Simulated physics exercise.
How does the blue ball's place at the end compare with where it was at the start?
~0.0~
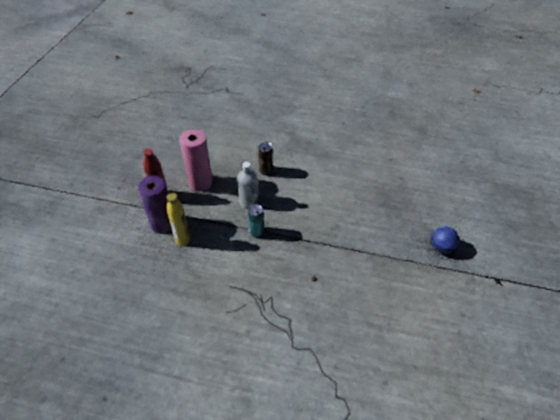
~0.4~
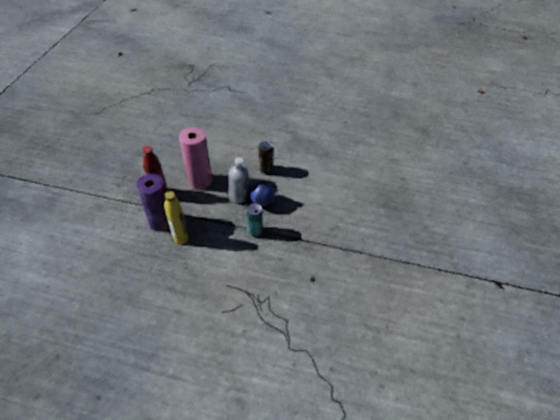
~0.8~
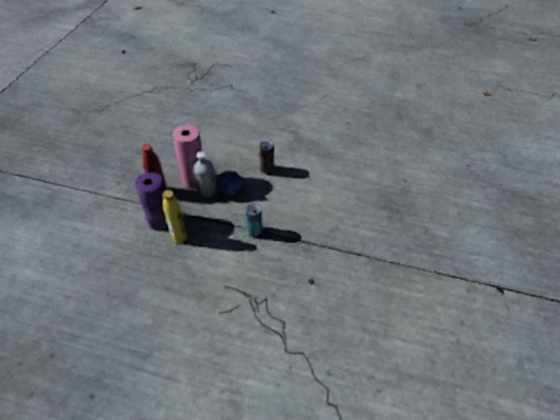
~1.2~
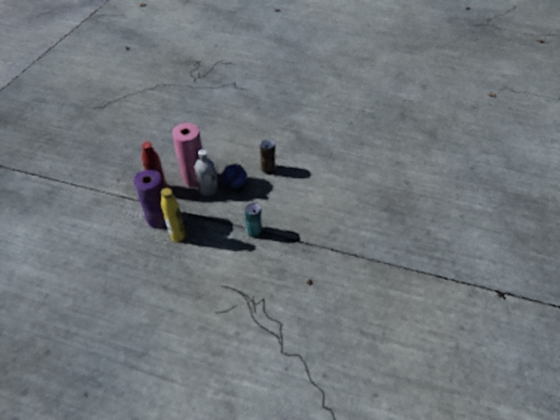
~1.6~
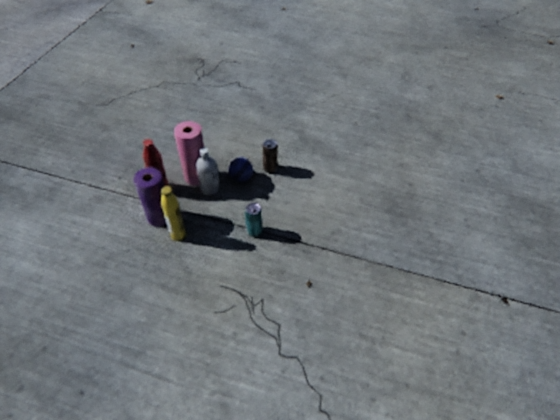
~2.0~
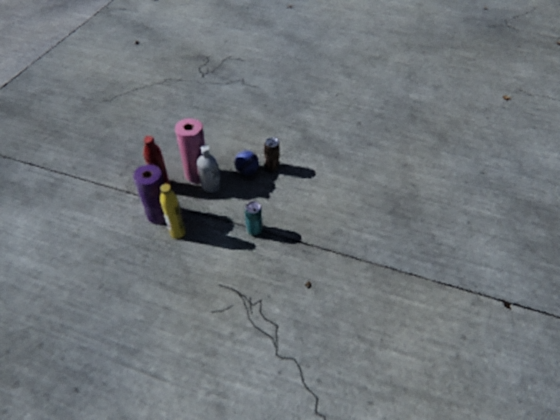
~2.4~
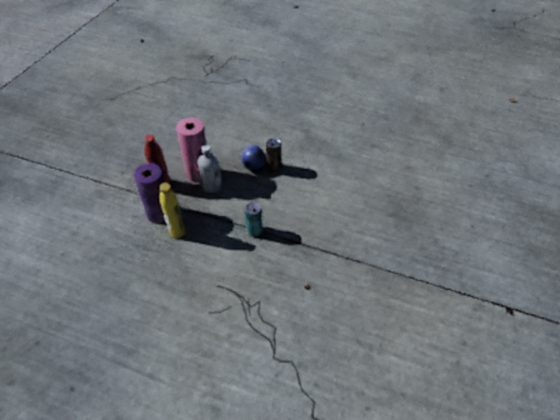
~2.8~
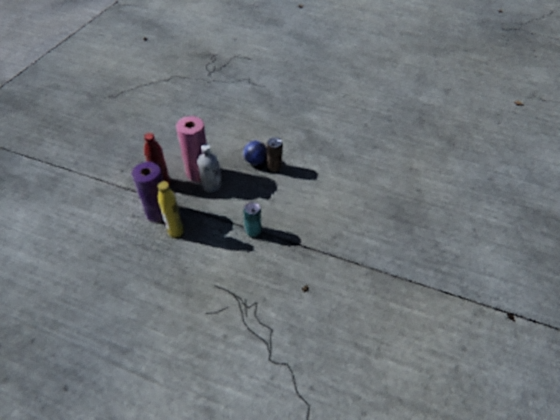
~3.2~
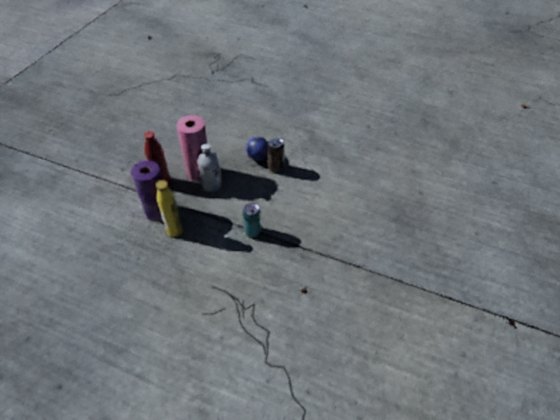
It started alone on the right, well away from the group, and ended farther left and farther back, right beside the brown can.
A blue ball rolled in from the right across the concrete and knocked the white bottle left toward the pink roll, then drifted slowly back and came to rest beside the brown can, with every bottle, can and roll still standing.
